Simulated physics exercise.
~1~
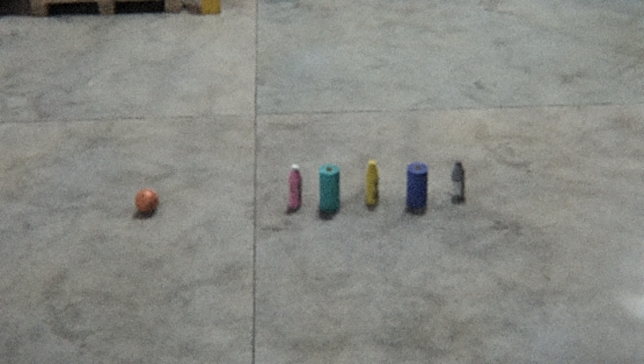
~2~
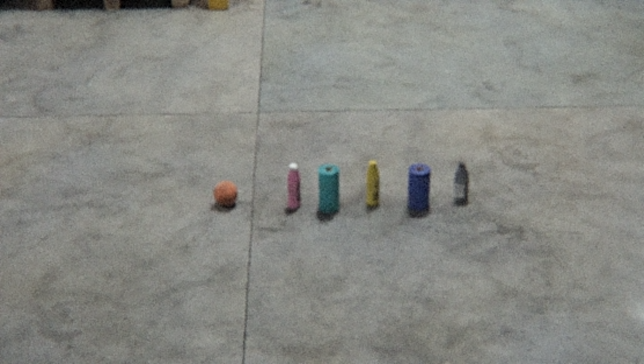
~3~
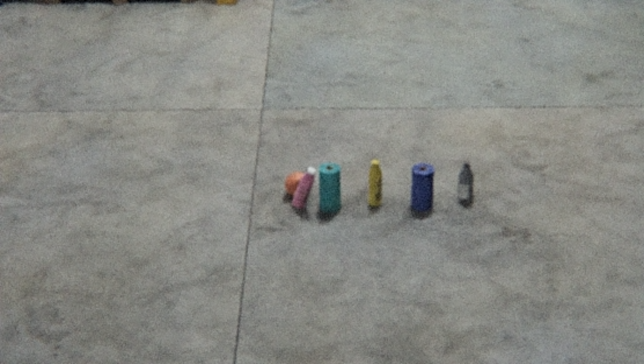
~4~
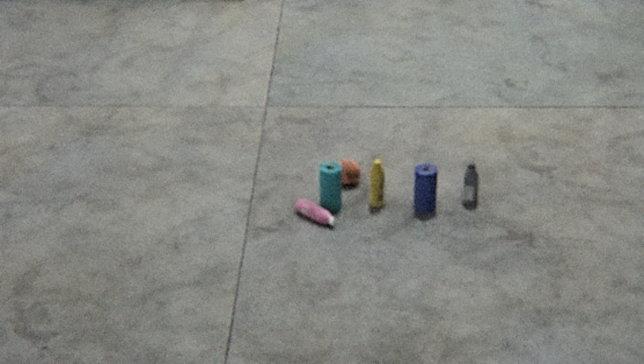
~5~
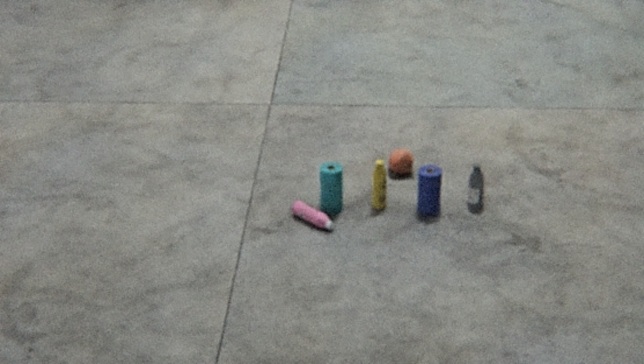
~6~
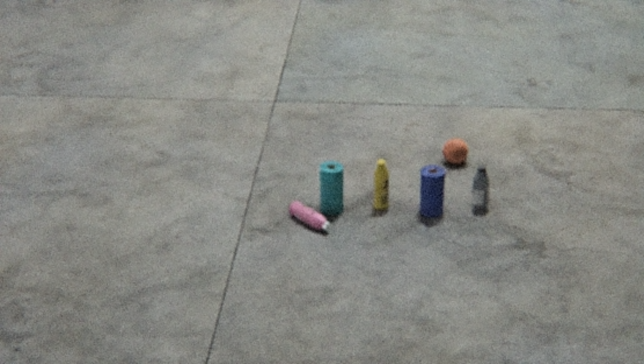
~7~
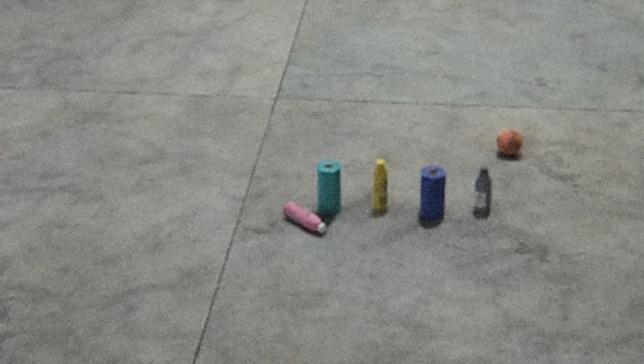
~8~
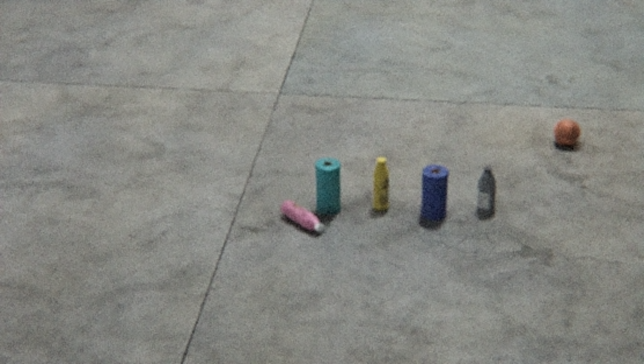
On a concrete floor, an orange ball rolls right, knocks over the pink bottle and passes behind four others left standing.
